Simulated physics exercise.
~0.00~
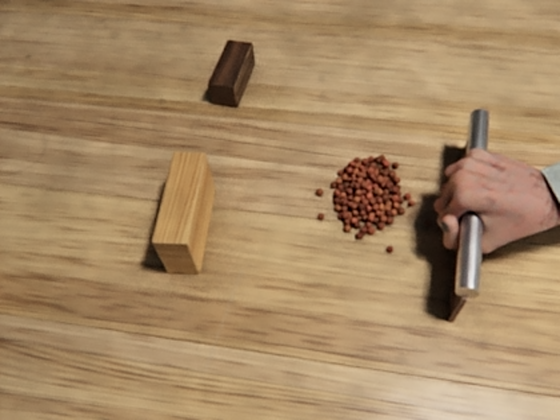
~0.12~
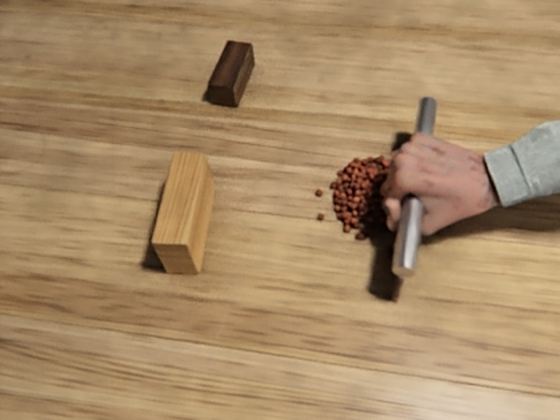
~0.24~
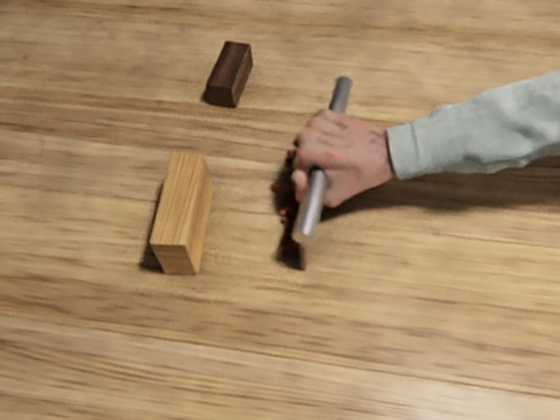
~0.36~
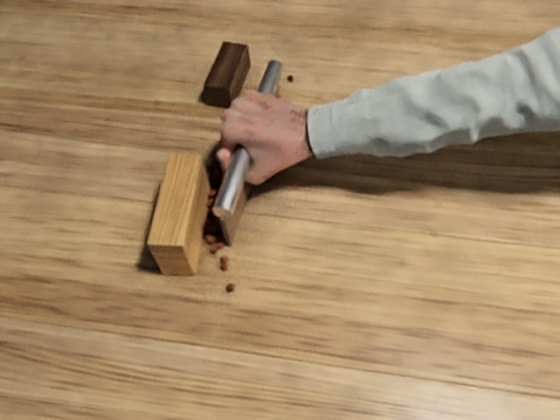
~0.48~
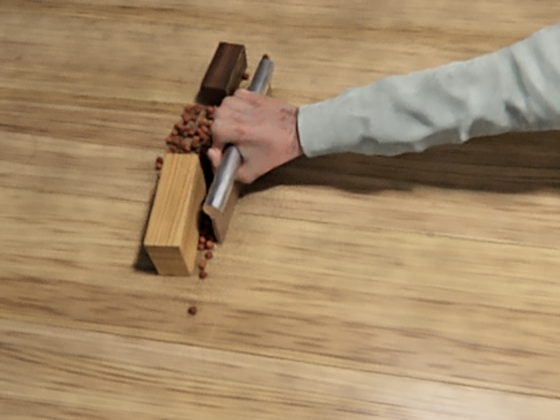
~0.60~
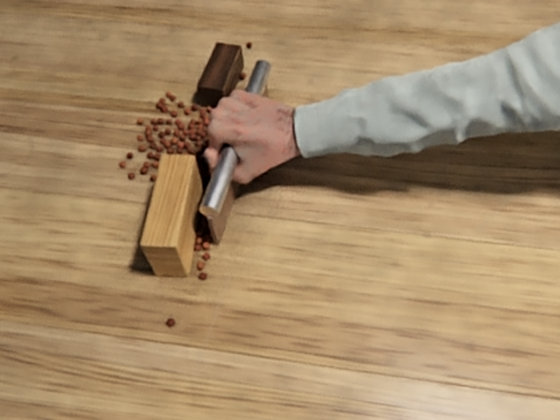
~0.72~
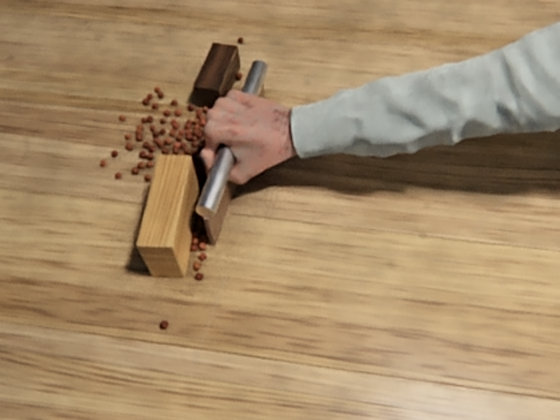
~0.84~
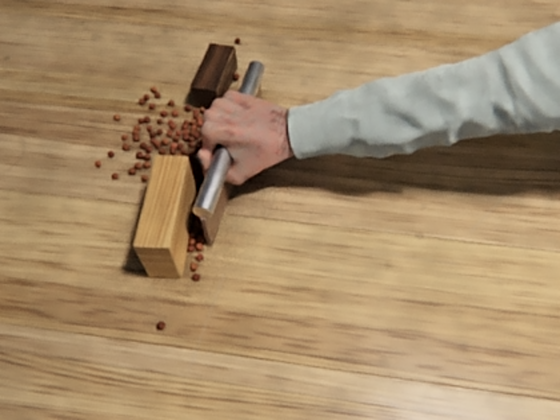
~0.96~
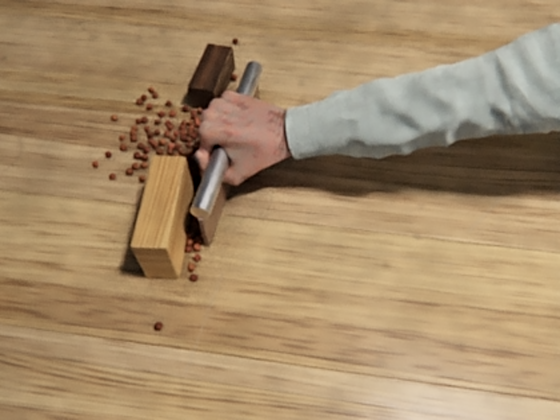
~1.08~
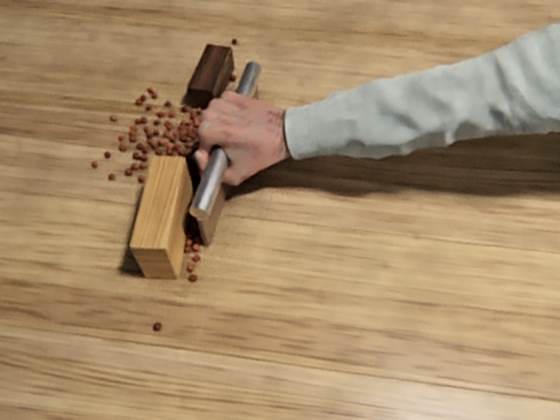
On a wooden tabletop, a hand gripping a metal bar with a flat blade swept a pile of small reddish-brown pellets left toward two wooden blocks, where many spilled through the gap and fanned out while the rest stayed held up by the blocks.
